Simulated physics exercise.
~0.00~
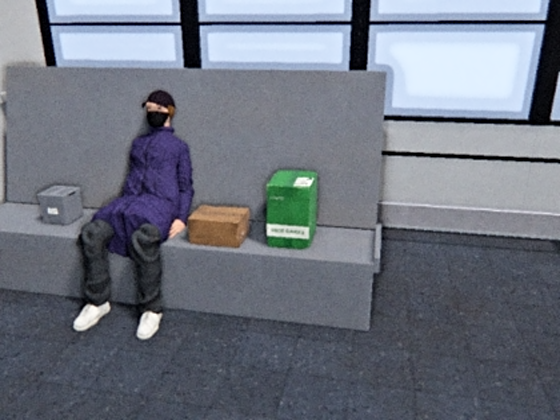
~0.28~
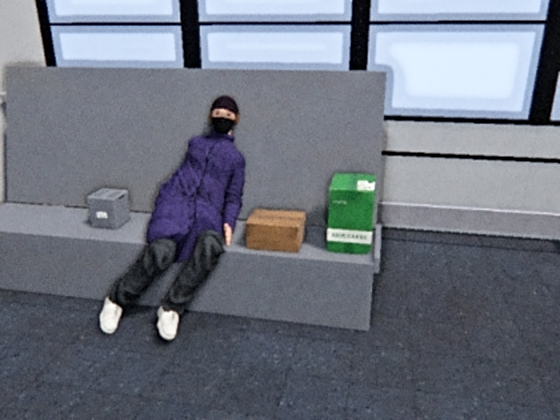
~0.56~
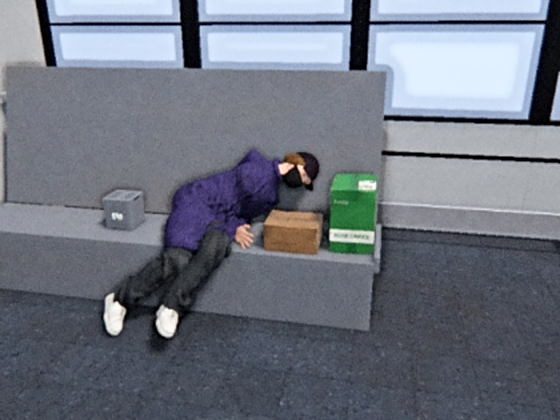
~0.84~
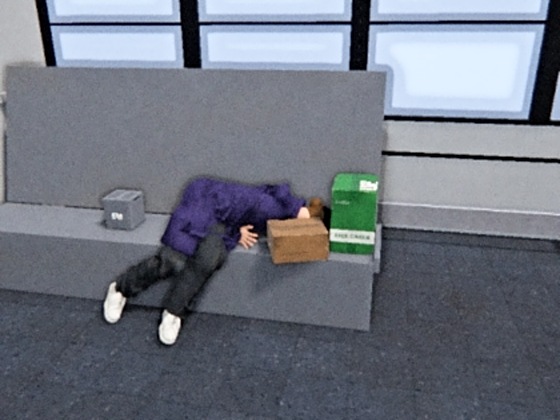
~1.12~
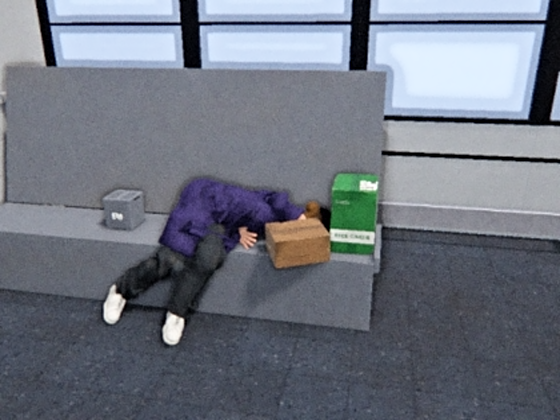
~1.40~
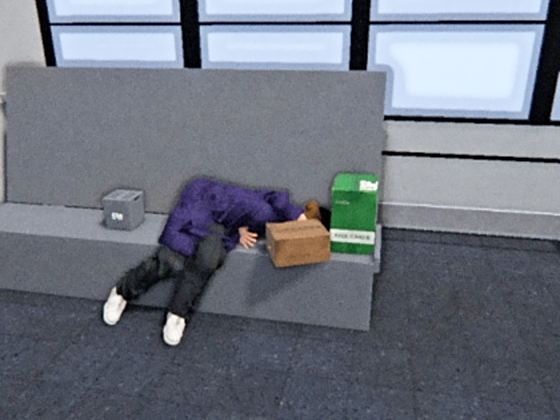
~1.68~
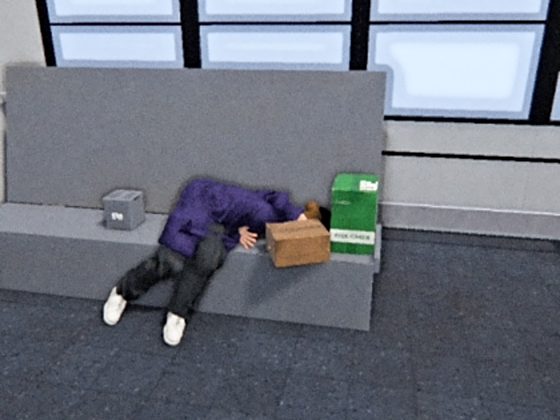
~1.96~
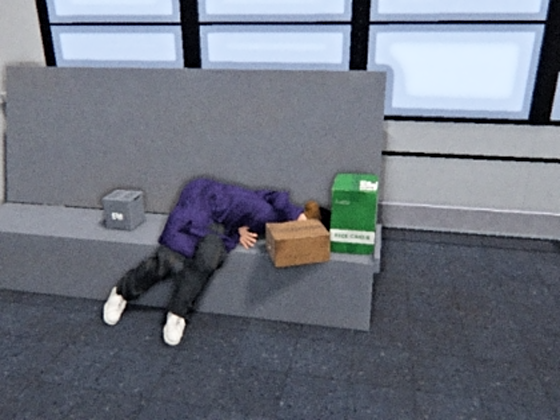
A person in a purple coat, dark cap and mask slid right along a grey bench with three boxes, then toppled sideways, nudging the brown carton toward the front edge, and lay slumped and still, with the brown, grey and upright green boxes still on the seat.
